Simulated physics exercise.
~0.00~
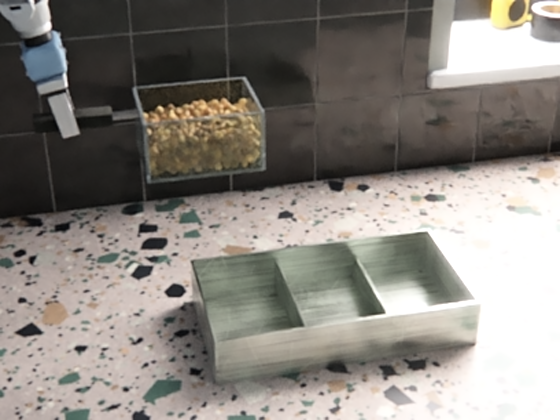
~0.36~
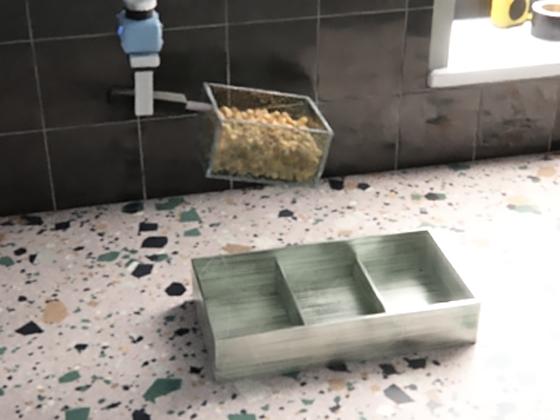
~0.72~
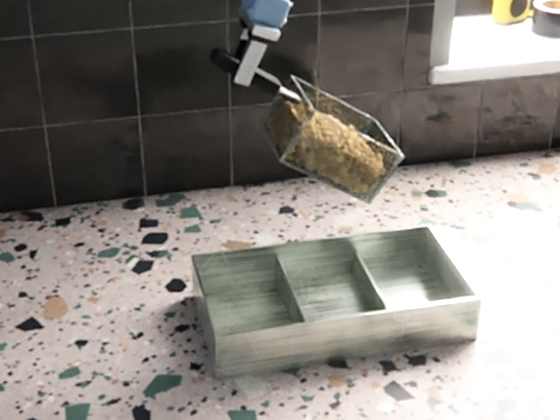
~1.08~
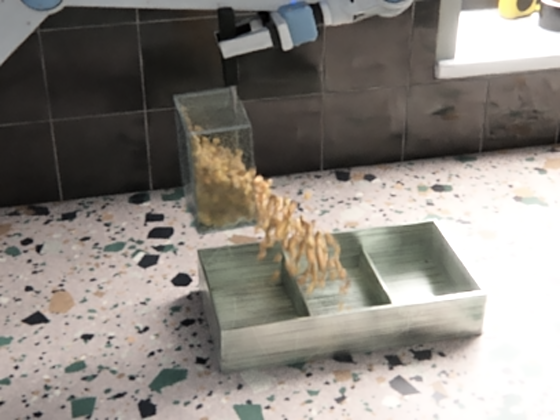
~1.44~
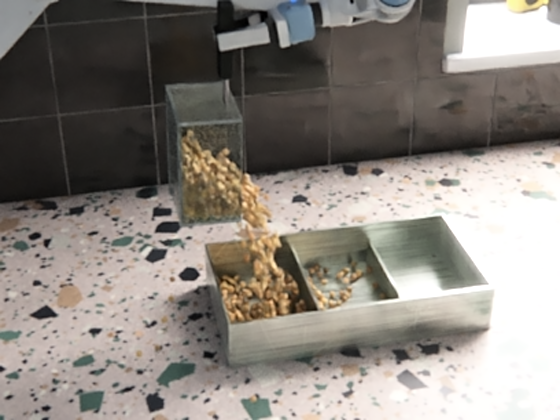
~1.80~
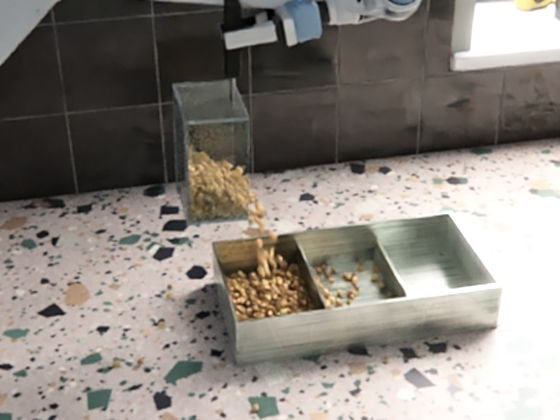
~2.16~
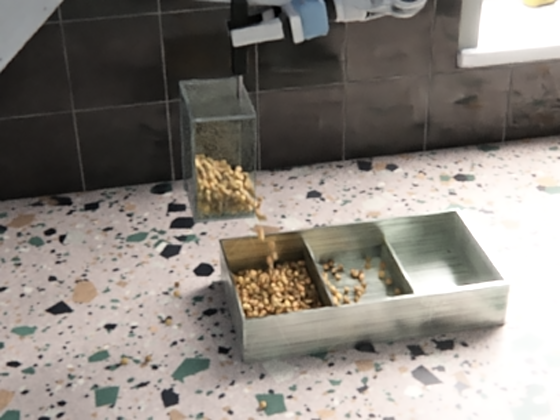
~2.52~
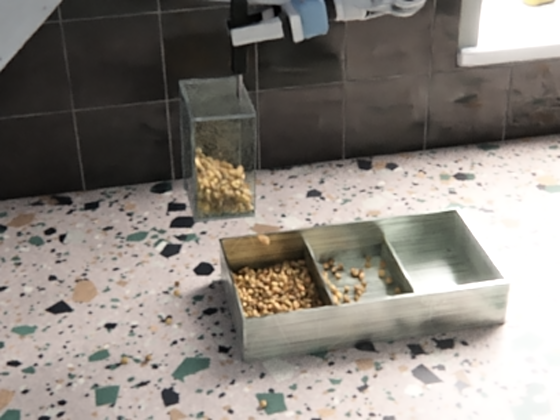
On a speckled counter, a robot arm tips chickpeas into a divided tray, keeping some back.
